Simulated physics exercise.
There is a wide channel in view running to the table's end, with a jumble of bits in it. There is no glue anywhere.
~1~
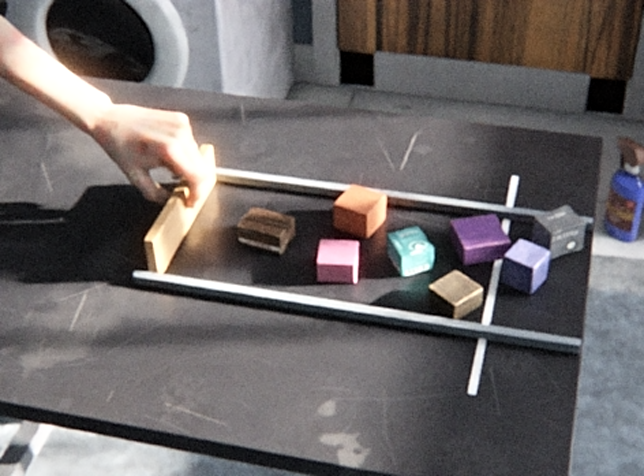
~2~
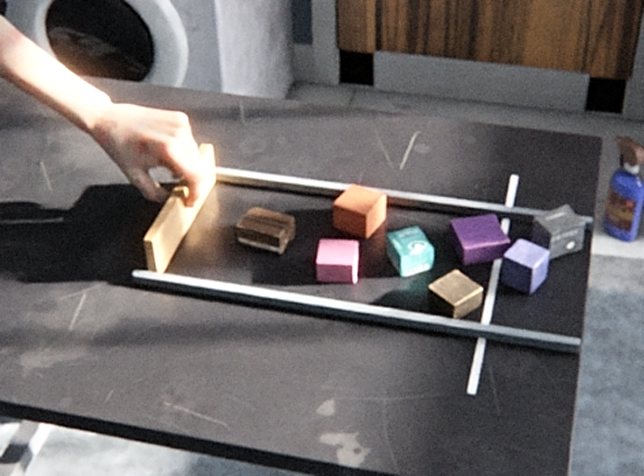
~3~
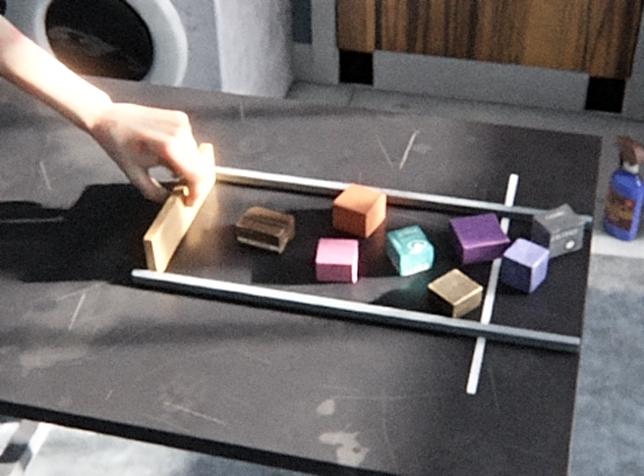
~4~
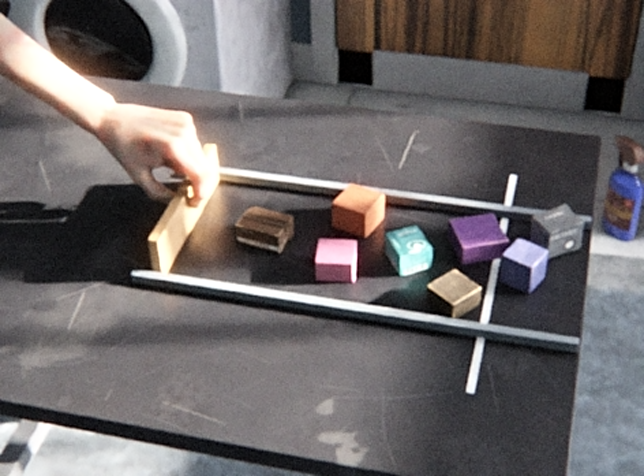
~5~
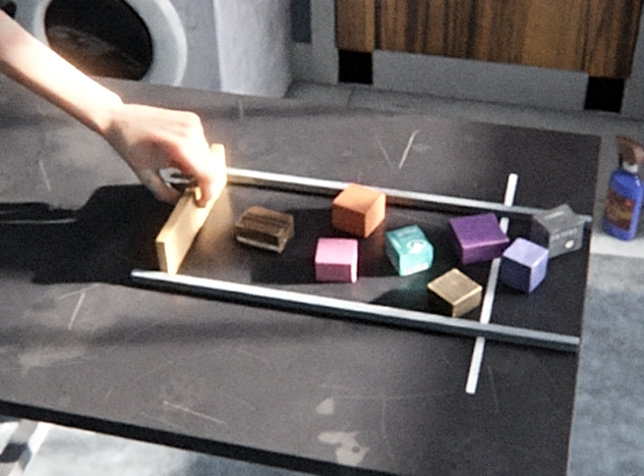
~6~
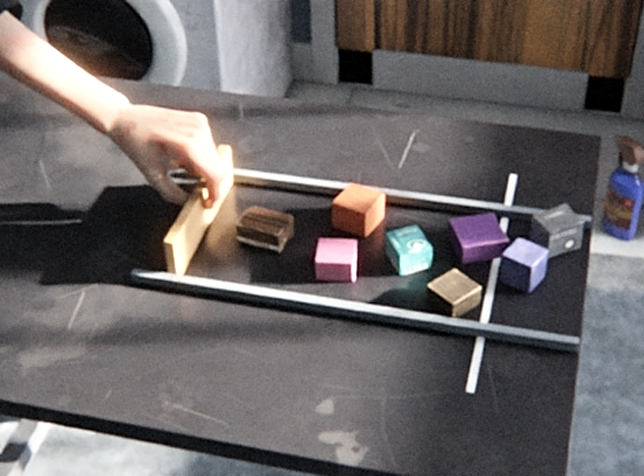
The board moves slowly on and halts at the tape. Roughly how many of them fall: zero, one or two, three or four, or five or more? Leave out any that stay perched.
I expect that one or two will fail to stay on the table.
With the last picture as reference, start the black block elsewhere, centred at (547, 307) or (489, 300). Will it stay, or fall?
In order, the object stays where it is, then stays where it is.
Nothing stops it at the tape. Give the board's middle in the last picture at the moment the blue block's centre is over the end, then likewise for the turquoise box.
When the blue block crosses, the middle is near (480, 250); when the turquoise box crosses, near (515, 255).
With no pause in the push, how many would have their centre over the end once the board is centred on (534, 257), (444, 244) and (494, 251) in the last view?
The counts: 5, 0 and 2.
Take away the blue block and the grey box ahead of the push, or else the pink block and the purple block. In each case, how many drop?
First 0, then 1.
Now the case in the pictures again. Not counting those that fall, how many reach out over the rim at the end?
So the number is 1.
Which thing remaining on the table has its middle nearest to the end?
The foremost one is the purple block.
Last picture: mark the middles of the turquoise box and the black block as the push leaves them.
In the last picture the turquoise box sits around (562, 281) and the black block around (544, 312).
A little later, none off yet; grey box at rest near (556, 231); blue block at rest near (524, 265); purple block at rest near (478, 238).
Next, none off yet; grey box at rest near (556, 231); blue block at rest near (524, 265); purple block shifted a little near (492, 238).
When it is over, the number that fall off is one or two; down, blue block and grey box.
